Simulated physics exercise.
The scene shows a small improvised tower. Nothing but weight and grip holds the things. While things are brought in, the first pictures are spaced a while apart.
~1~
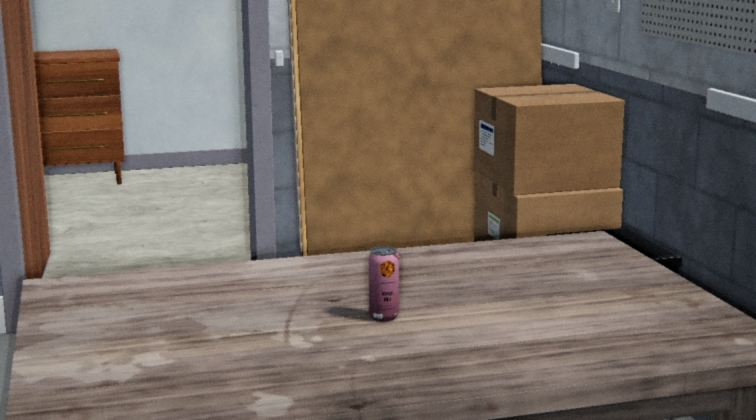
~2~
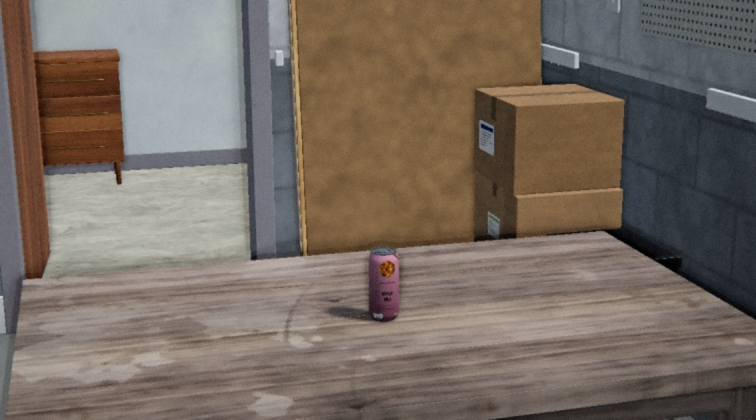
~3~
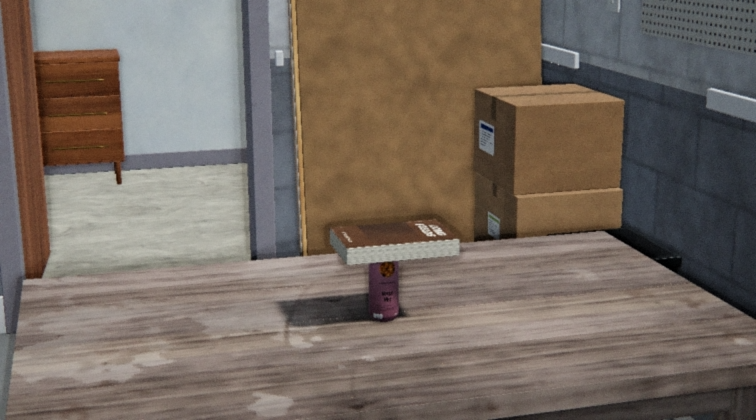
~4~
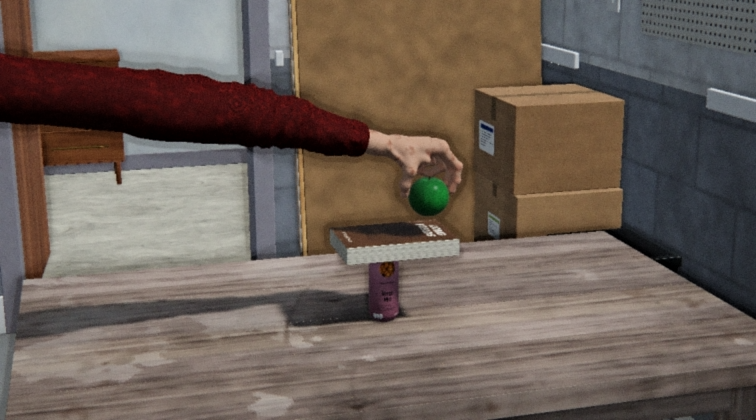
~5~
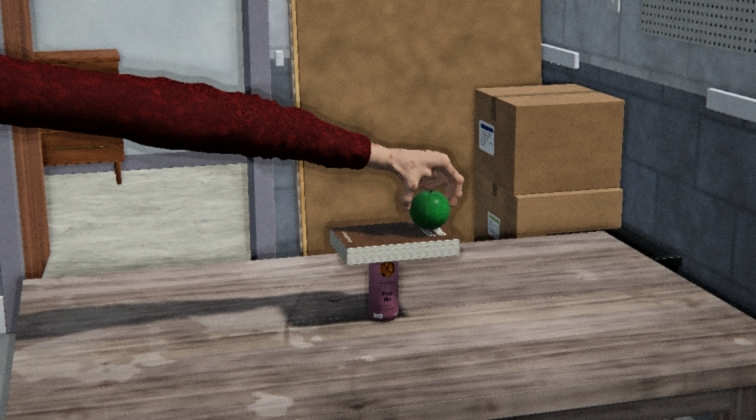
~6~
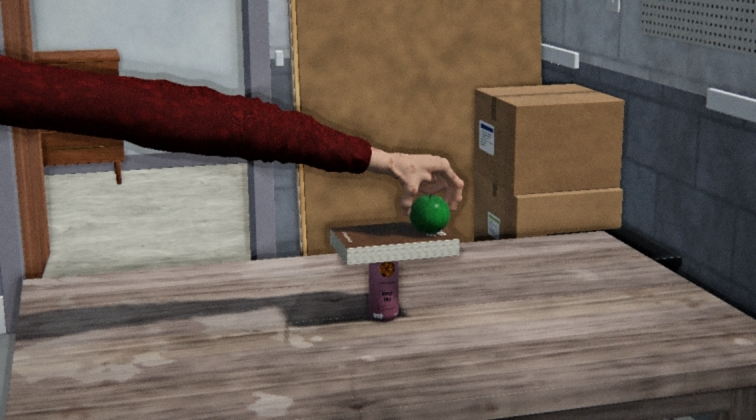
In the video, a pink can stands on a wooden table, and a brown book then appears lying on top of it. An arm in a red sleeve lowers a green apple onto the book's right side, still holding it.
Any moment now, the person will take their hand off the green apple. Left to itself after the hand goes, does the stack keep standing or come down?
It comes down.
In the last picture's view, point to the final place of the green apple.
Close to pixel (485, 299).
Then, 0.40 s after the last picture, green apple now fallen; brown book tipped 57° from how it was.
Then, 0.60 s after the last picture, brown book now fallen.
Then, 1.40 s after the last picture, things are still on the move.
By the end, fallen, green apple and brown book; pink can in place. Seen from the same camera at the end, green apple near (485, 299). The stack comes apart.
